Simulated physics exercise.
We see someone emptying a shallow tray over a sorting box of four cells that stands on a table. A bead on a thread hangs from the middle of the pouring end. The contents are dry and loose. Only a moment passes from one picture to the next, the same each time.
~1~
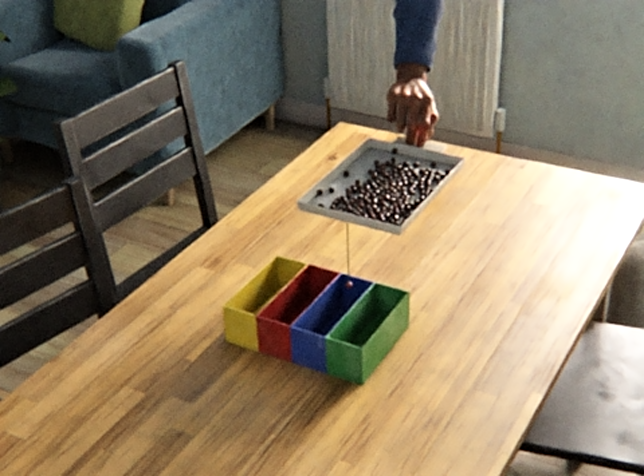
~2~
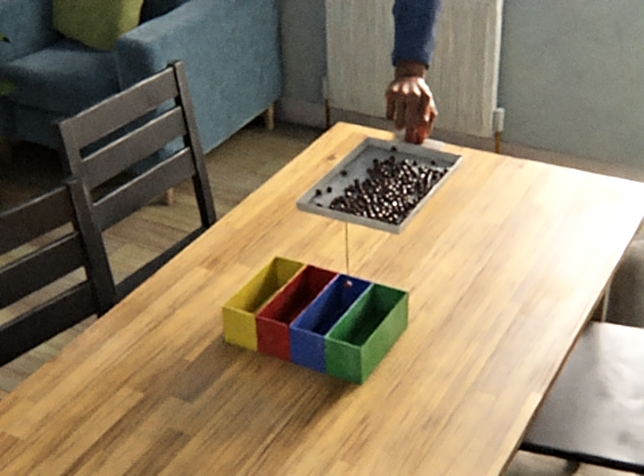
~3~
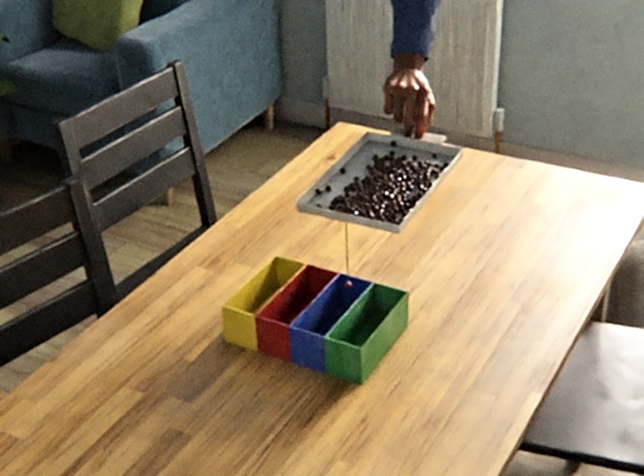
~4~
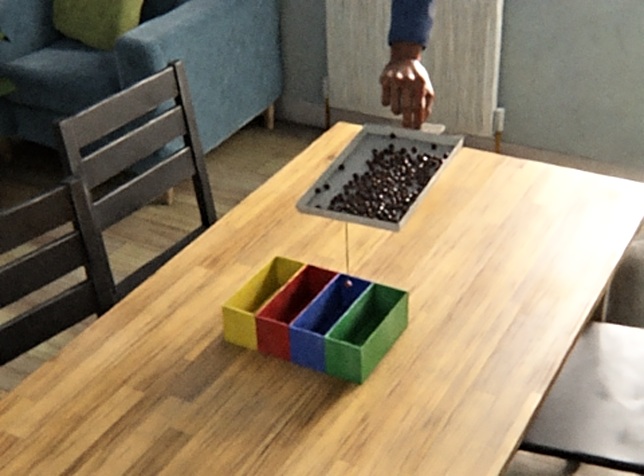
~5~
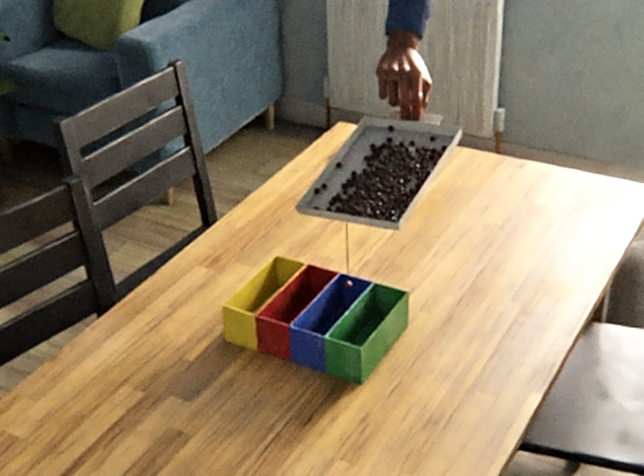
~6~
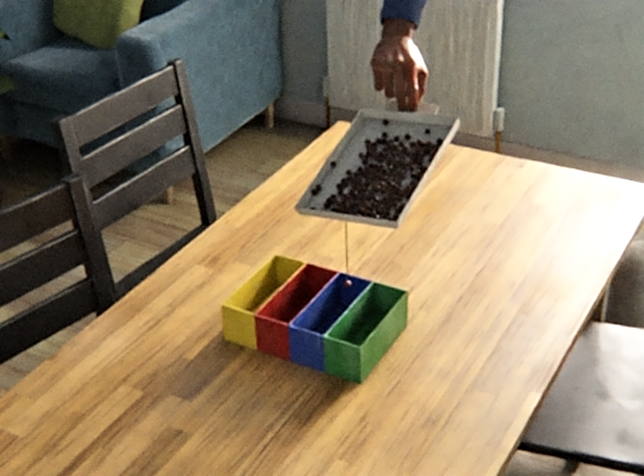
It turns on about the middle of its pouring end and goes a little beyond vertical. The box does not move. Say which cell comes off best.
Most goes to the red cell.
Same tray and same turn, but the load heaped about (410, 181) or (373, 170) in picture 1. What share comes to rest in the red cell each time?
In turn 60 and 70 in a hundred.
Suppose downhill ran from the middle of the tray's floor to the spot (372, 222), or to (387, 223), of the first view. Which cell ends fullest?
In turn: The green one; green.
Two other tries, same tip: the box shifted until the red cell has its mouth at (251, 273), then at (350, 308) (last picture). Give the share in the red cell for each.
Roughly 0 per cent, and 0 per cent.
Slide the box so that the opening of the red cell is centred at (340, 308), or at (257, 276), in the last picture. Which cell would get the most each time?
At the first place that yellow cell, at the second the blue one.
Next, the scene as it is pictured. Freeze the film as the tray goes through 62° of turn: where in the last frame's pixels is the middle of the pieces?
At about (327, 202).
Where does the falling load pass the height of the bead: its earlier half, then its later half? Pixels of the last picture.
Early half (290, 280), late half (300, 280).
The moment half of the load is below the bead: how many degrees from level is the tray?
Around 90° of tilt.
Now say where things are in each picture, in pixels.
In the first frame, corners of the pouring end at (299, 201) and (400, 226), level; middle of the load at (387, 194), chocolate balls; bead on its thread at (349, 285); yellow cell at (241, 325); red cell at (274, 336); blue cell at (309, 346); green cell at (345, 358).
In the second frame, corners of the pouring end at (298, 201) and (399, 225), level; middle of the load at (386, 193).
In the third frame, corners of the pouring end at (298, 202) and (399, 225), tipped barely, lowest at the left corner; middle of the load at (385, 190).
In the fourth frame, corners of the pouring end at (297, 204) and (398, 223), tipped a little, lowest at the left corner; middle of the load at (385, 186).
In the fifth frame, corners of the pouring end at (297, 205) and (397, 222), tipped a little, lowest at the left corner; middle of the load at (383, 183).
In the sixth frame, corners of the pouring end at (296, 206) and (396, 221), tipped clearly, lowest at the left corner; middle of the load at (378, 182), nearly all on the move; yellow cell at (239, 323); red cell at (273, 334); blue cell at (307, 345); green cell at (343, 357).
Soon, tray tipped steeply; most on the tray; a stray few in the yellow cell; a stray few in the red cell; a small part falling or outside the box.
A while on, tray tipped past a quarter turn; a small part on the tray; about half in the red cell; about a quarter in the yellow cell; a small part in the blue cell; a small part falling or outside the box.
Towards the end, tray tipped past a quarter turn; about two thirds in the red cell; about a quarter in the yellow cell; a small part in the blue cell; a small part falling or outside the box.
Finally, tray tipped past a quarter turn; about two thirds in the red cell; about a quarter in the yellow cell; a small part in the blue cell; none in the green cell; a small part outside the box.
